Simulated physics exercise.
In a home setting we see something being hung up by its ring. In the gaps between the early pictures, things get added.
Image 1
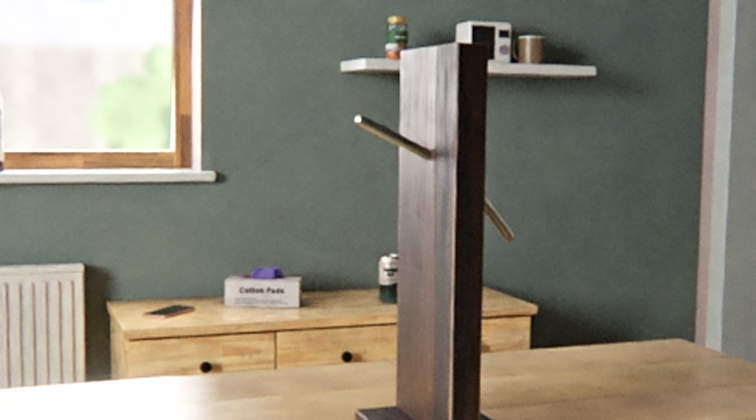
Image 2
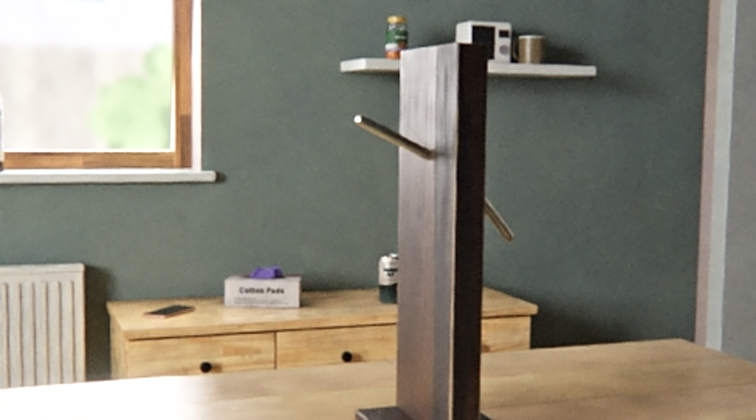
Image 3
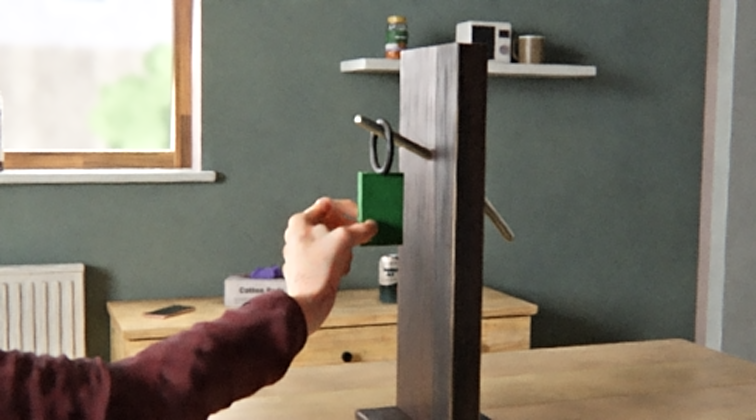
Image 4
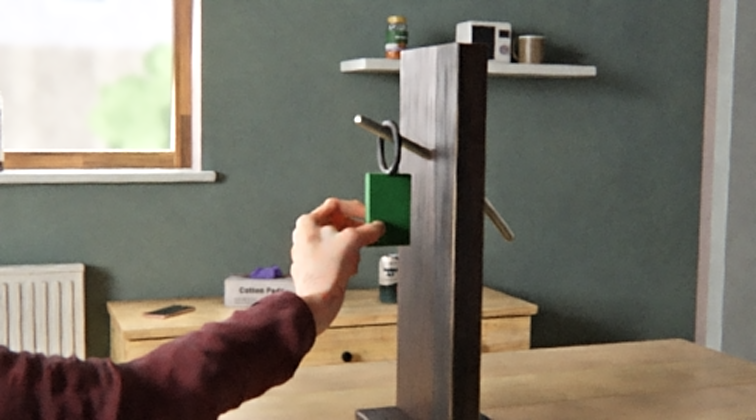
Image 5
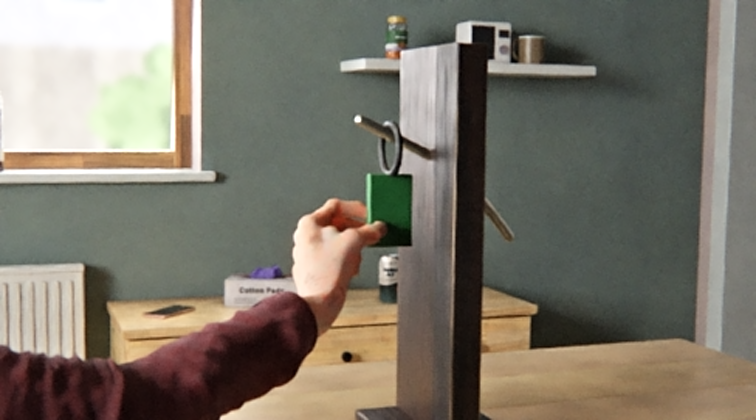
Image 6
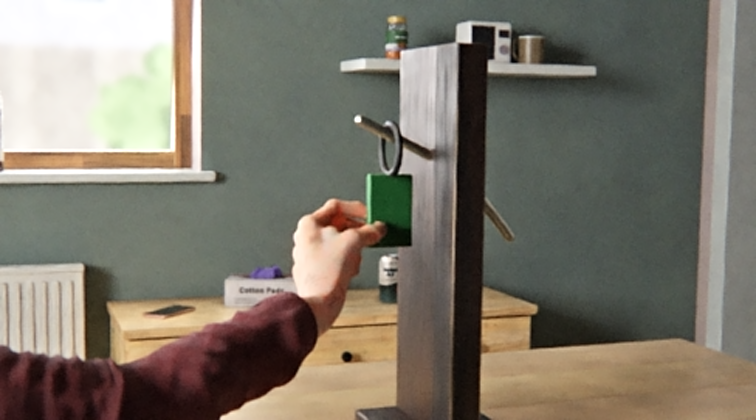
In a room with a wooden stand on a table, a hand appeared from the left holding a green tag with its ring around the upper-left peg, shifted it slightly right, and kept holding it.
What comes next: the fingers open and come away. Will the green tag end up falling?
No.
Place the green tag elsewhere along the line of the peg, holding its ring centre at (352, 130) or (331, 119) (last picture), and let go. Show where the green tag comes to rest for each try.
Final rest: (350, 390), then (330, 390).
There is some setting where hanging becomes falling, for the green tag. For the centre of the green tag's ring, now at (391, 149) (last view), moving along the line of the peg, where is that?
The turning point is around (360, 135).
Then, 0.12 s later than the last frame, green tag tilted by 15° near (399, 194).
When it is over, the green tag remains hooked, near (405, 198).
